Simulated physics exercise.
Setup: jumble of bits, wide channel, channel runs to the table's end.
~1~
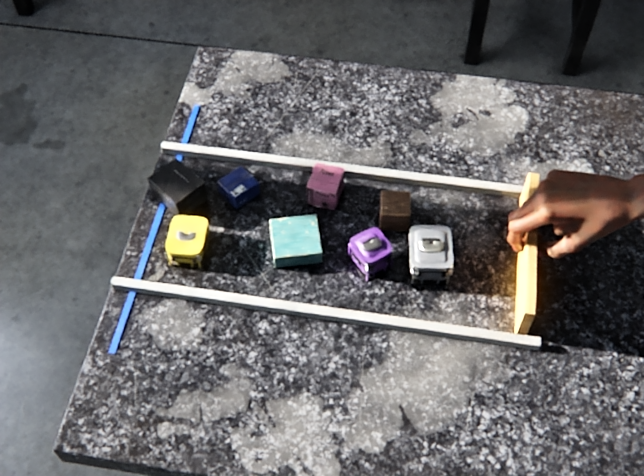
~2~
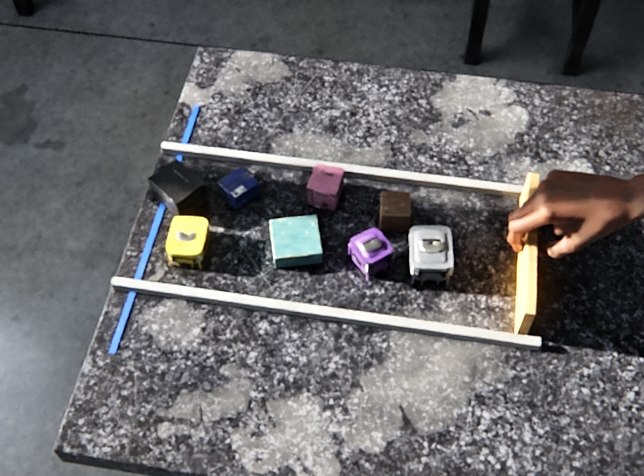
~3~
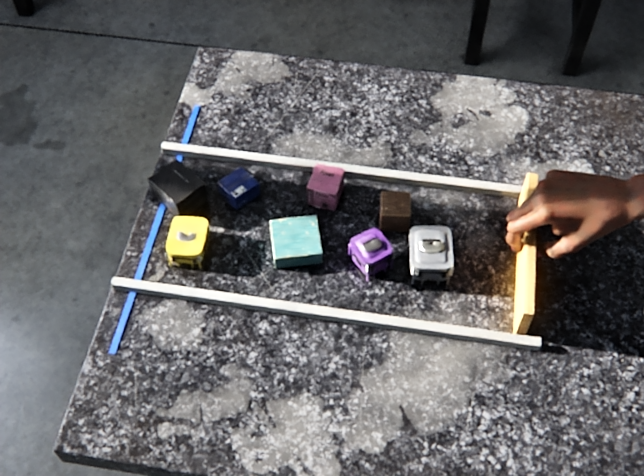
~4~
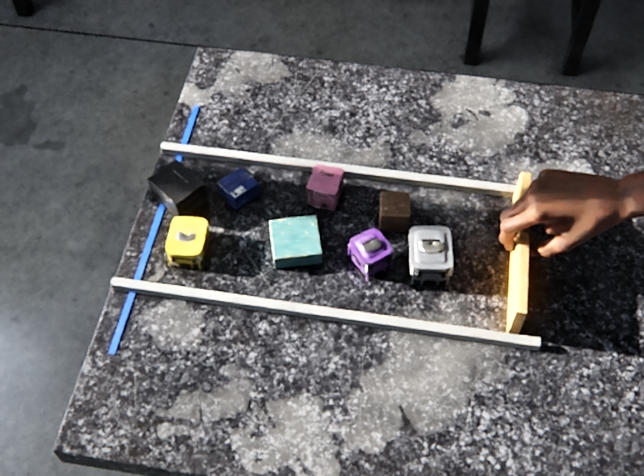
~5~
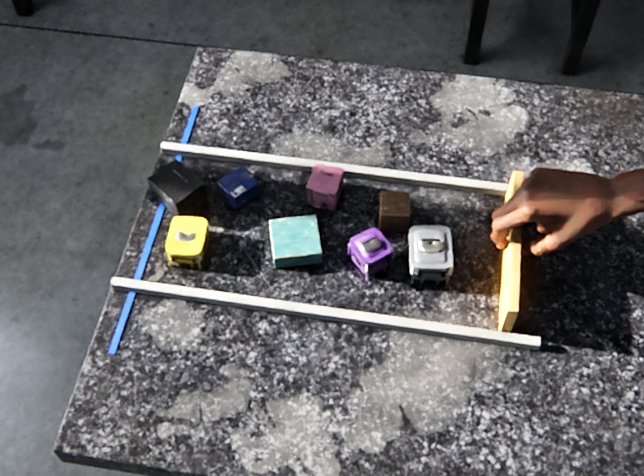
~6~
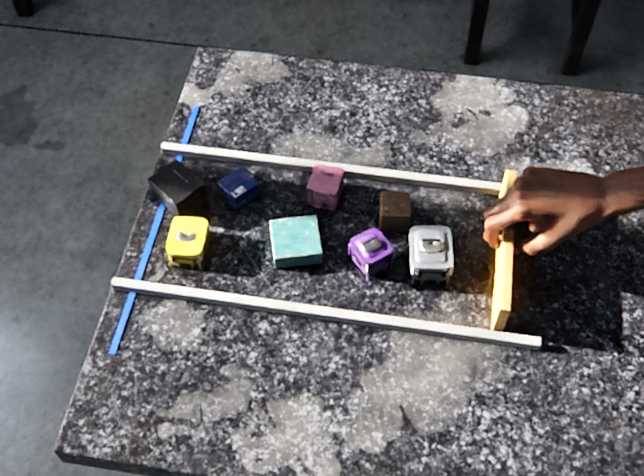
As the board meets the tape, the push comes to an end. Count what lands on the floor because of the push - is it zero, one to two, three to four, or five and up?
Most likely no fewer than five will drop off.
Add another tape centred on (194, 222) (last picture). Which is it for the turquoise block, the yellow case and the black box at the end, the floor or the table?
The turquoise block comes down; the yellow case tumbles off; the black box drops off.
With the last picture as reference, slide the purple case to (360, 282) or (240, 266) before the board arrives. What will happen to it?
Well, place by place the object keeps its place and then keeps its place.
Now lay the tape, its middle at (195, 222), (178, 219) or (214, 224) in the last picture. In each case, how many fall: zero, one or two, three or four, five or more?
In that order: Either three or four; more than four; either three or four.
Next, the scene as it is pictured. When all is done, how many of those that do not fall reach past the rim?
Count: 2.
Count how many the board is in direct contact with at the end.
The number is 2.
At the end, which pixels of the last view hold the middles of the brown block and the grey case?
Reading them off: First (151, 181); then (135, 215).
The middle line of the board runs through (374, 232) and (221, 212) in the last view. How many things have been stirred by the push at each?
4 and 8.
Soon after, none off yet; black box at rest near (178, 190); yellow case at rest near (189, 243); blue box at rest near (239, 188).
After that, none off yet; black box moving near (175, 187); yellow case displaced about its own width near (157, 238); blue box moving near (231, 191).
And then, one off so far; black box tilting a little near (137, 170); yellow case on its way down near (195, 425); blue box displaced well along near (167, 195).
In the end, the number that fall off is five or more; gone, purple case, pink box, turquoise block, blue box, yellow case and black box.
